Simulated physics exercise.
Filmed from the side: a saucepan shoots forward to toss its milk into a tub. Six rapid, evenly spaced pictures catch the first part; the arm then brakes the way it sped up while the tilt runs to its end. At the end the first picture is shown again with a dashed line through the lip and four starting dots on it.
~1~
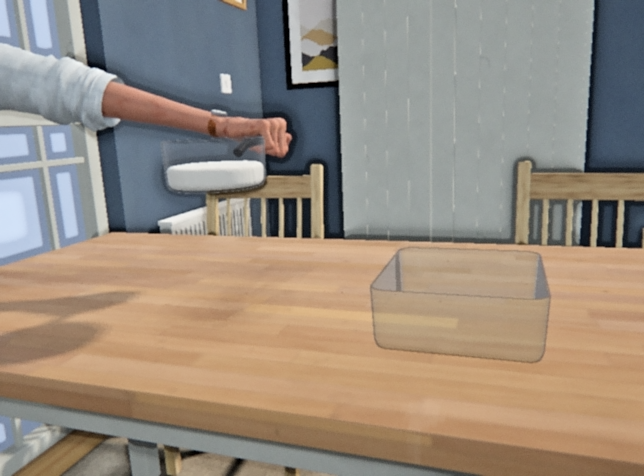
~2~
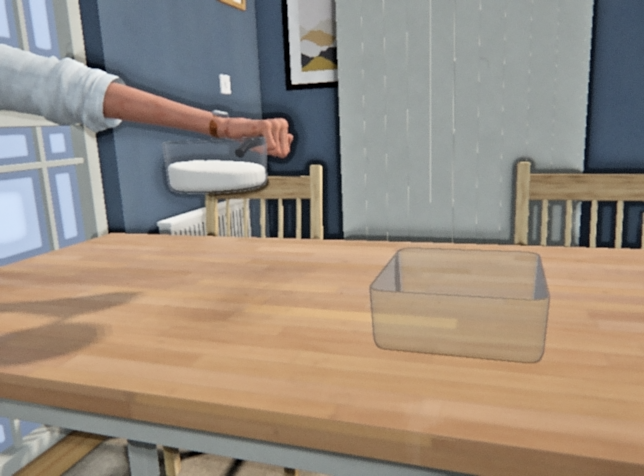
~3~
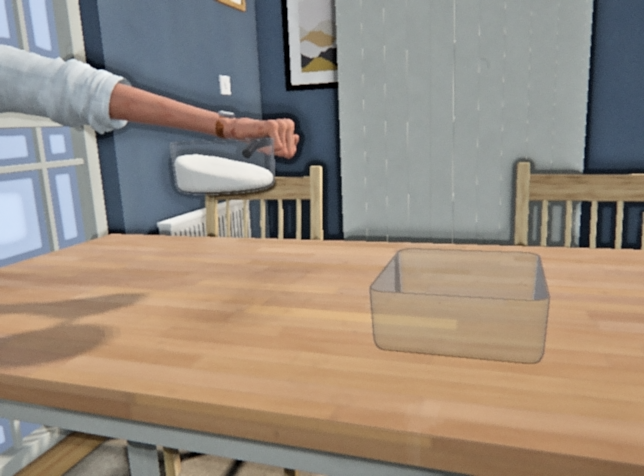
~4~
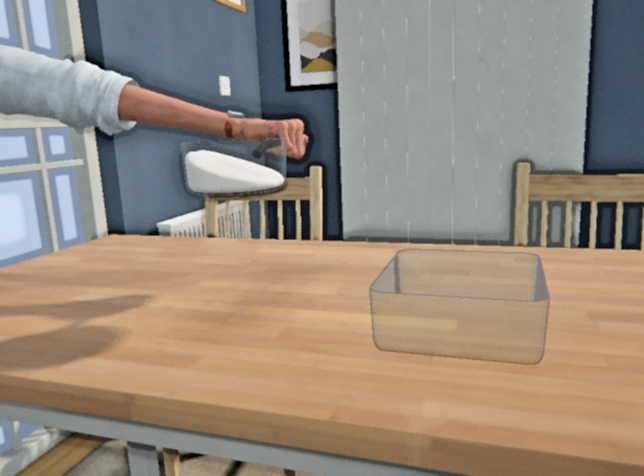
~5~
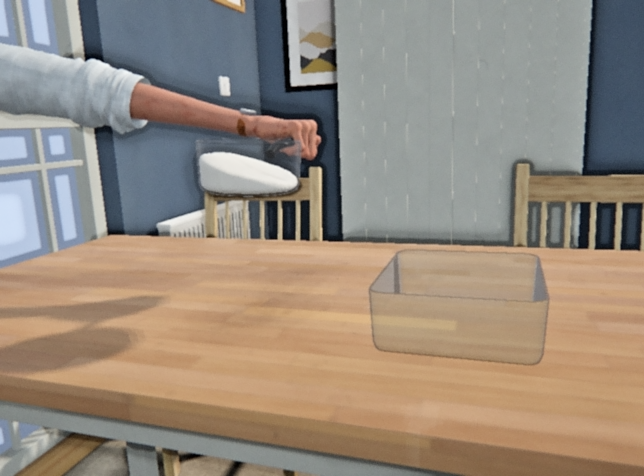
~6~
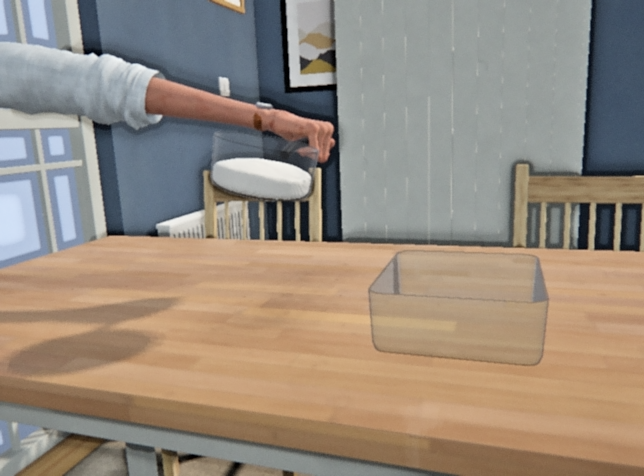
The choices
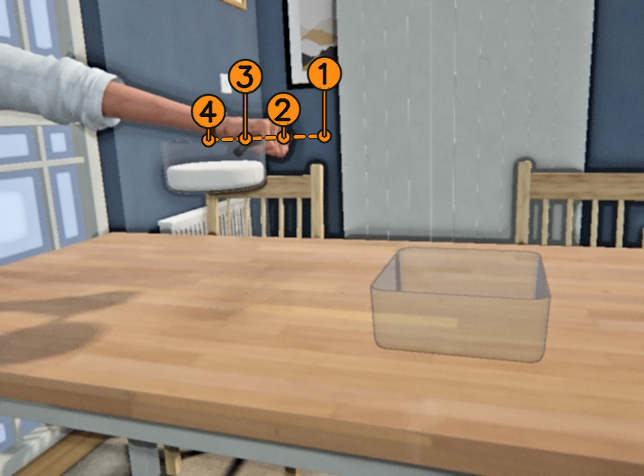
An arm in a pale blue sleeve reaches in from the left, holding a clear saucepan of white milk above a wooden table, seen from the side in a blue-walled room. A clear, brownish tub sits on the table to the right, with wooden chairs and a grey panel behind. The arm carries the pan rightward, the milk sloping and shifting inside, then tilts it slightly, while the camera stays still.
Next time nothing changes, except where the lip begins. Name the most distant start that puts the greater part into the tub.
2.
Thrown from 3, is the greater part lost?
Yes, it does.
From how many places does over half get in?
Two.
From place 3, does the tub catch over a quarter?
Yes.
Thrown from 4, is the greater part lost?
Yes, it does.
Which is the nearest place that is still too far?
3.
On the marked copy, 1 at (324, 135); 2 at (283, 137); 3 at (245, 138); 4 at (208, 139).
With 1, about 89 % lands in the tub, 7 % falls short and 4 % goes beside or beyond.
With 2, about 64 % lands in the tub, 24 % falls short and 13 % goes beside or beyond.
With 3, about 31 % lands in the tub, 60 % falls short and 9 % goes beside or beyond.
With 4, about 0 % lands in the tub, 99 % falls short.
